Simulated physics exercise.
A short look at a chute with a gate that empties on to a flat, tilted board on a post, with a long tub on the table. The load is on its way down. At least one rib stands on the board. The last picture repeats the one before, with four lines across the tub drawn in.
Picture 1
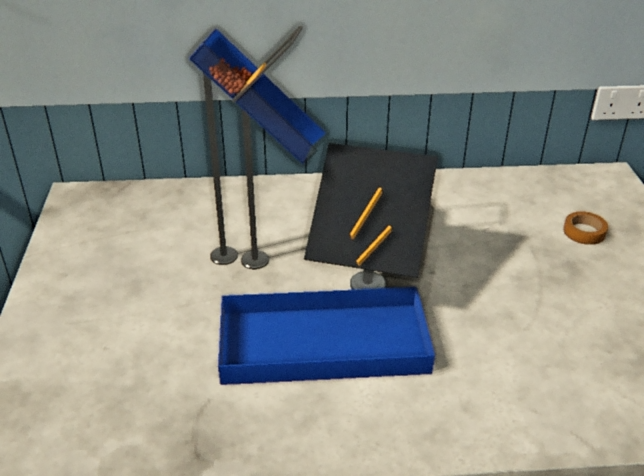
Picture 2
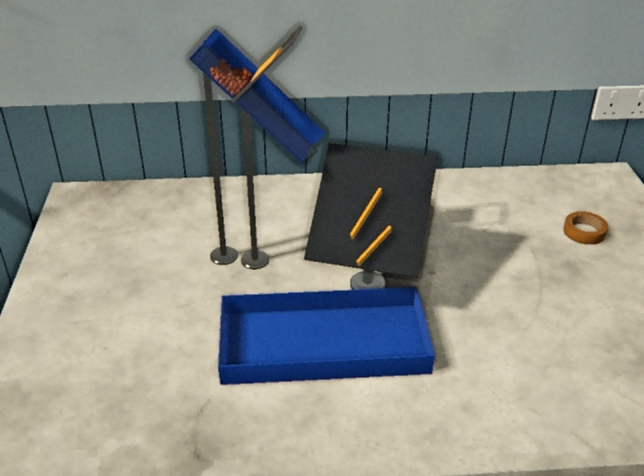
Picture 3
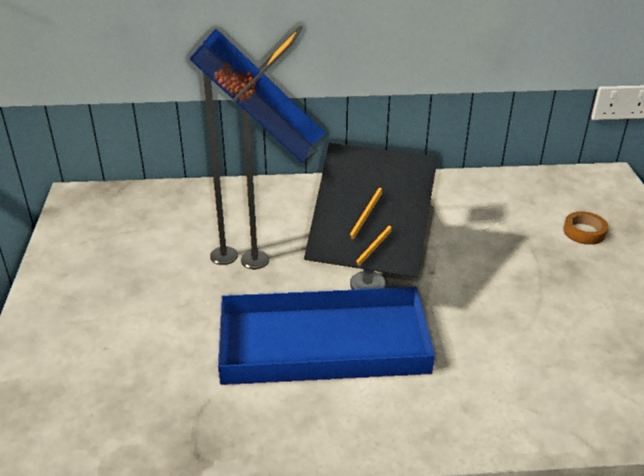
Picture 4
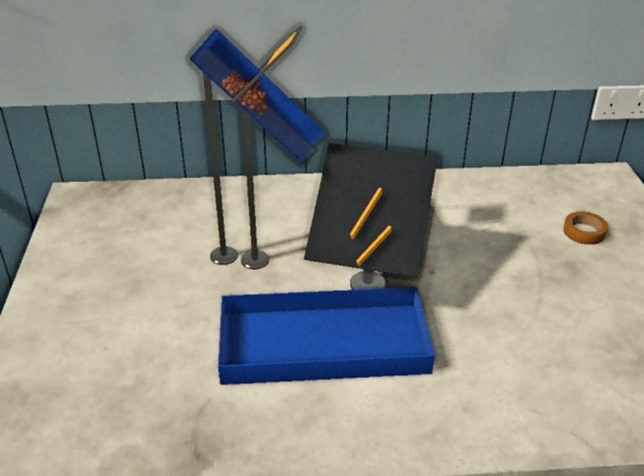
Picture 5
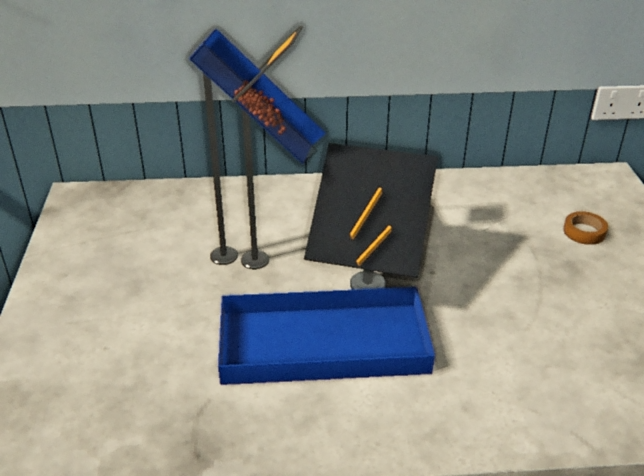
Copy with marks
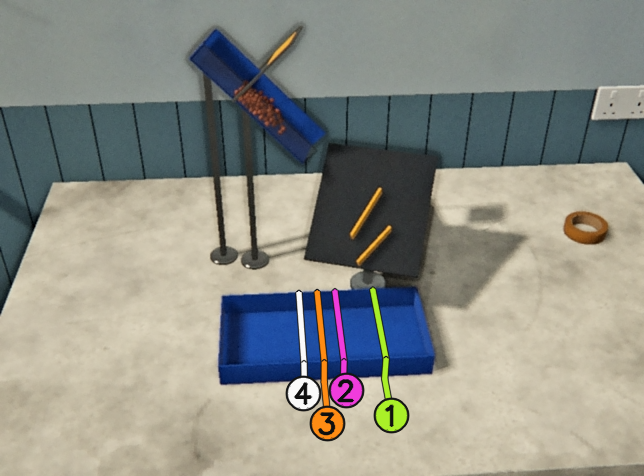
Small reddish-brown pellets slid down a steep blue chute toward the right after its gate shifted, while the dark, tilted board with two orange ribs and the empty blue tub below stayed still.
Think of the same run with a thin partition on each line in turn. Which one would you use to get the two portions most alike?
Best: 3.
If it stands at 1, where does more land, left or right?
Left.
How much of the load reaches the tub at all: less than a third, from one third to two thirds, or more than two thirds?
More than two thirds.
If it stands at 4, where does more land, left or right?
The right side.
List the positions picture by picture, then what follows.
Load behind the gate at (236, 77), clay pellets; lip of the chute at (307, 155), sloping fairly steeply, in the first picture.
Middle of the board at (372, 207), tilted fairly steeply; middle of its low edge at (360, 268); of its high edge at (383, 149), in the second picture.
Front corners of the tub at (219, 366) and (434, 355), empty; front of the load at (249, 97), in the third picture.
Middle of the load at (249, 92); its front at (264, 110), about a third of the way to the lip; rib from (380, 188) to (351, 235); rib from (390, 226) to (358, 262), in the fourth picture.
Middle of the load at (262, 105); its front at (283, 129), about two thirds of the way to the lip, in the fifth picture.
On the marked copy, line 1 crosses the front rim at (385, 358); line 2 crosses the front rim at (343, 360); line 3 crosses the front rim at (324, 361); line 4 crosses the front rim at (303, 362).
Choosing 1, of what is caught, all on the left of the divider, none on the right.
Choosing 2, of what is caught, nearly all on the left of the divider, a small part on the right.
Choosing 3, of what is caught, about half on the left of the divider, about half on the right.
Choosing 4, of what is caught, a small part on the left of the divider, nearly all on the right.
